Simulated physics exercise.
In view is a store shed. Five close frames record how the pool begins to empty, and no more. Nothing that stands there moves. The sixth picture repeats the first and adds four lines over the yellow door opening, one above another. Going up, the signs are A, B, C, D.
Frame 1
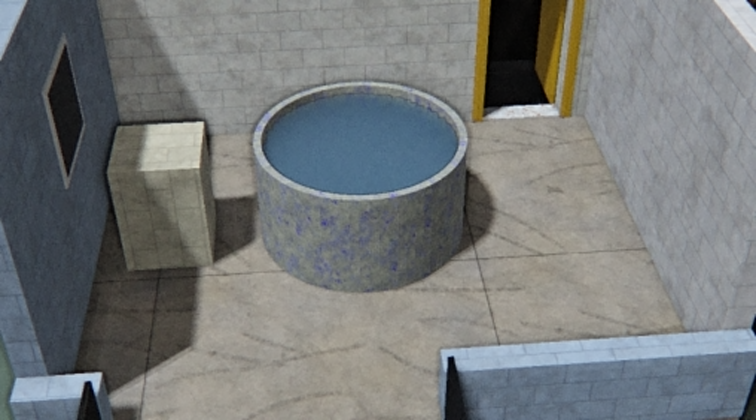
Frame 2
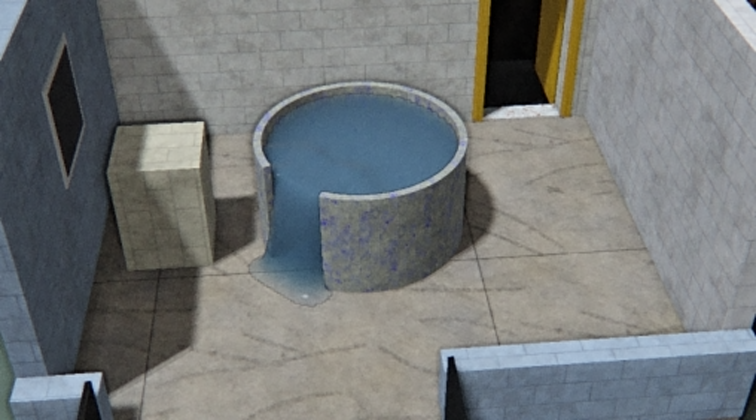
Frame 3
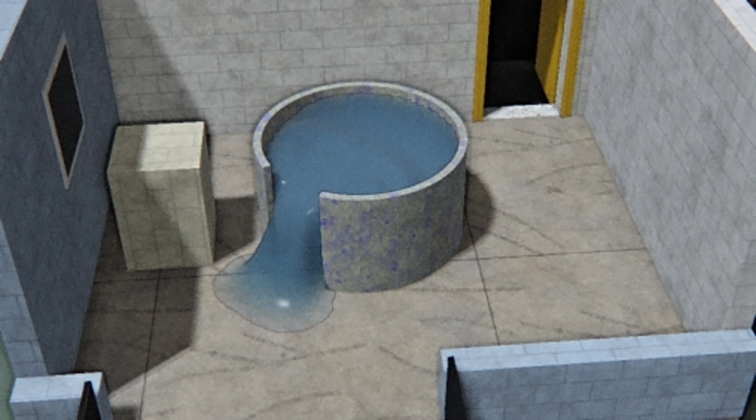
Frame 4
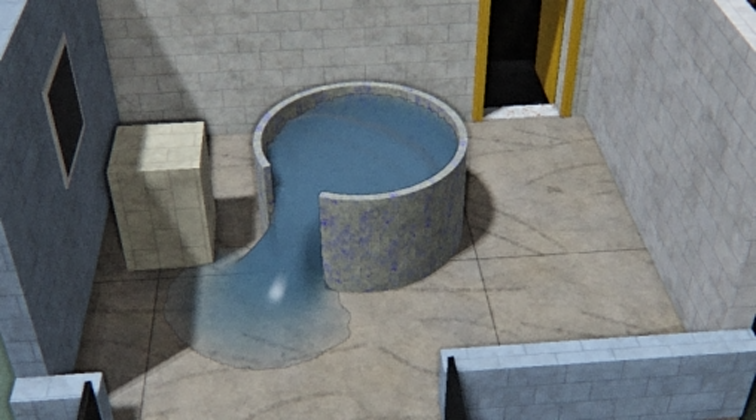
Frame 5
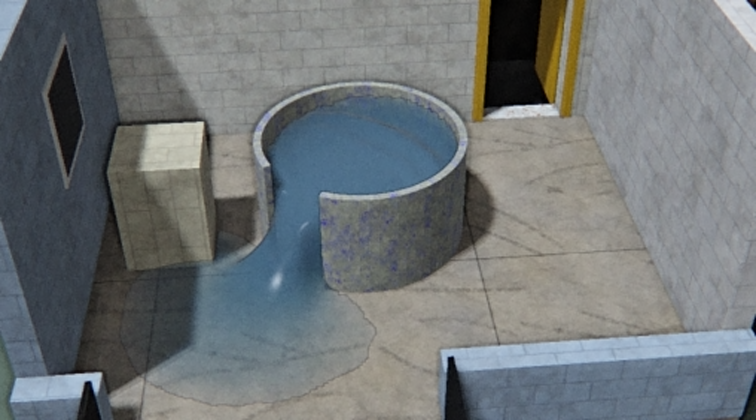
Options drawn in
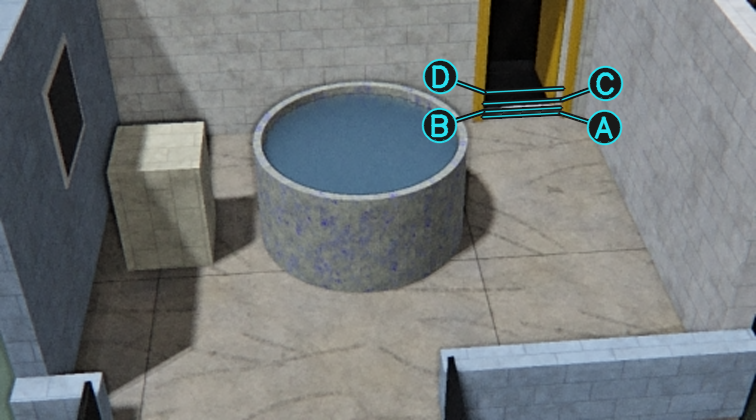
In a store shed, a round pool's front wall opens and water pours through the gap, spreading leftward across the floor.
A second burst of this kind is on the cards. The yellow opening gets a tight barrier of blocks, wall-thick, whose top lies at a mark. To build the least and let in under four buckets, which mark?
I would pick mark A.
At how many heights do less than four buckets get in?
All four.
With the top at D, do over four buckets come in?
No.
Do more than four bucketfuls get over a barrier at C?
No, not at all.
On the marked copy, A at (521, 115); B at (522, 109); C at (522, 101); D at (523, 90); from the bottom up A, B, C, D.
If A is chosen, a splash gets over, under a bucket.
If B is chosen, nothing gets over.
If C is chosen, nothing gets over.
If D is chosen, nothing gets over.
